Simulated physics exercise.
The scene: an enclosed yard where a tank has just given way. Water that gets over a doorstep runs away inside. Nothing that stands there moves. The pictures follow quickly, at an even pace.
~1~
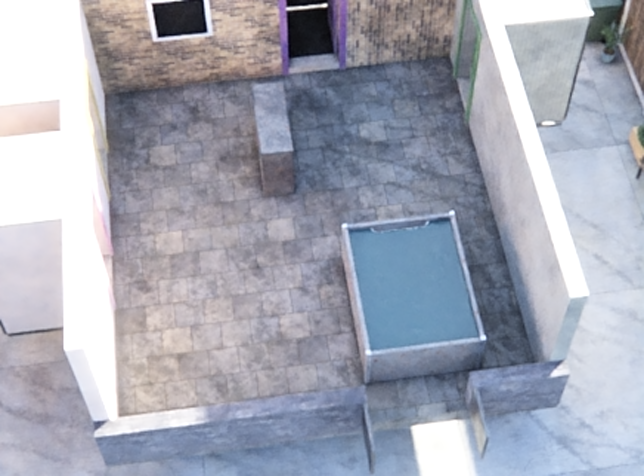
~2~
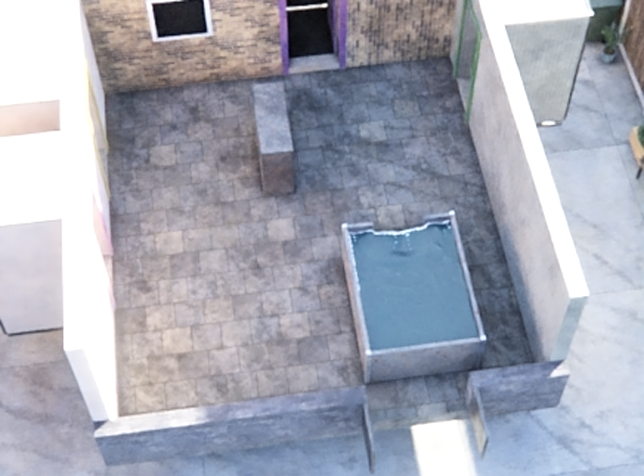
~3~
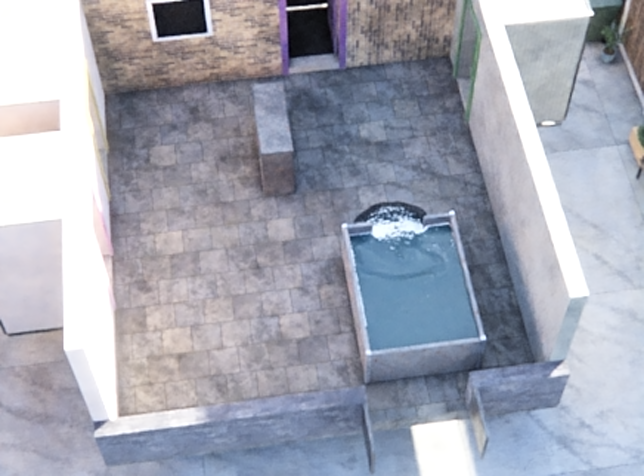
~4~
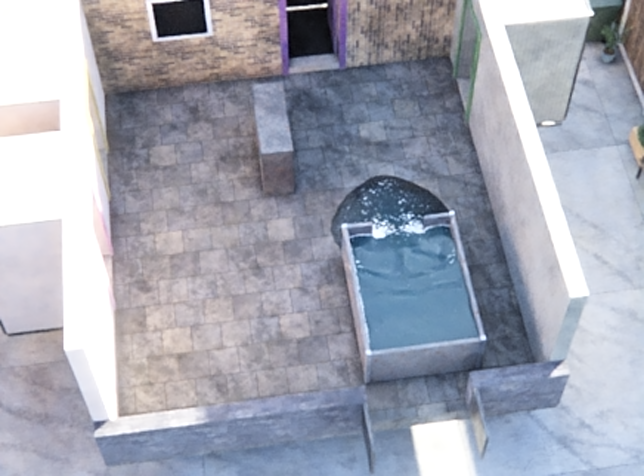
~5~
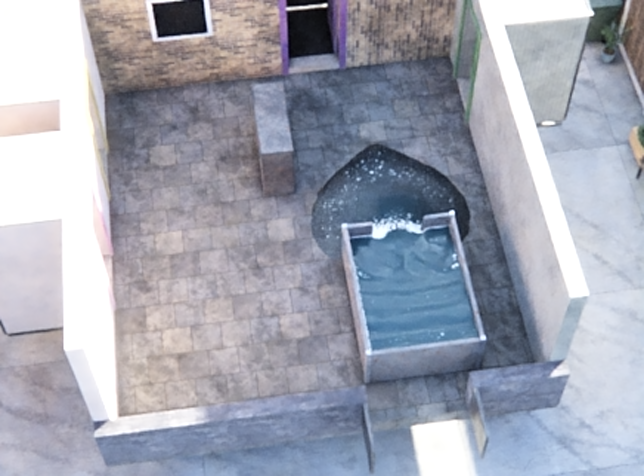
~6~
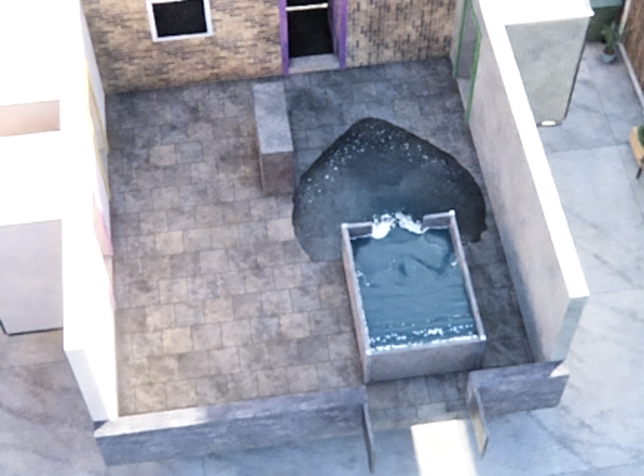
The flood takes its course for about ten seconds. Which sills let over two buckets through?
One by one: The yellow door holds within the limit; the green door floods; the pink door holds within the limit; the purple door floods.
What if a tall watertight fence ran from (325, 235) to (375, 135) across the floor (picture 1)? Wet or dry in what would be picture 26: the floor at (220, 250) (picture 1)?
At that place: Clear.
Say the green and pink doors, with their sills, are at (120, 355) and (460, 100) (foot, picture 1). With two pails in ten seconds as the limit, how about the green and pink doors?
In short: The green one holds, the pink one is over.
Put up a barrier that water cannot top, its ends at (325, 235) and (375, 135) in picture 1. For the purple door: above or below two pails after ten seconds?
One by one: Purple door stays under.
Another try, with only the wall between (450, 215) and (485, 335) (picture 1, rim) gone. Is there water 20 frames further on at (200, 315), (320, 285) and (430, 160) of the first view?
In turn: No water, dry, flooded.
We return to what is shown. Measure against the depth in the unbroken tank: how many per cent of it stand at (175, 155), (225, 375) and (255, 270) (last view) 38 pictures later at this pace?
In turn 4, 0 and 0 in a hundred.
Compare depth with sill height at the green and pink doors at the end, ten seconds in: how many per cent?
In turn 220 and 50 per cent.
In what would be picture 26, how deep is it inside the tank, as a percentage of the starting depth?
Near 44 in a hundred.
A moment on, water covers 30 % of the floor; the yellow door not reached, the green door wet at the sill, nothing in, the pink door not reached, the purple door wet at the sill, nothing in.
Next, water covers 35 % of the floor; the yellow door not reached, the green door under two buckets in, the pink door not reached, the purple door under two buckets in.
Then, water covers 45 % of the floor; the yellow door wet at the sill, nothing in, the green door over two buckets in, the pink door not reached, the purple door far over two buckets in.
Later, water covers 55 % of the floor; the yellow door wet at the sill, nothing in, the green door far over two buckets in, the pink door wet at the sill, nothing in, the purple door far over two buckets in.
In the end, water covers 95 % of the floor; the yellow door wet at the sill, nothing in, the green door far over two buckets in, the pink door wet at the sill, nothing in, the purple door far over two buckets in.
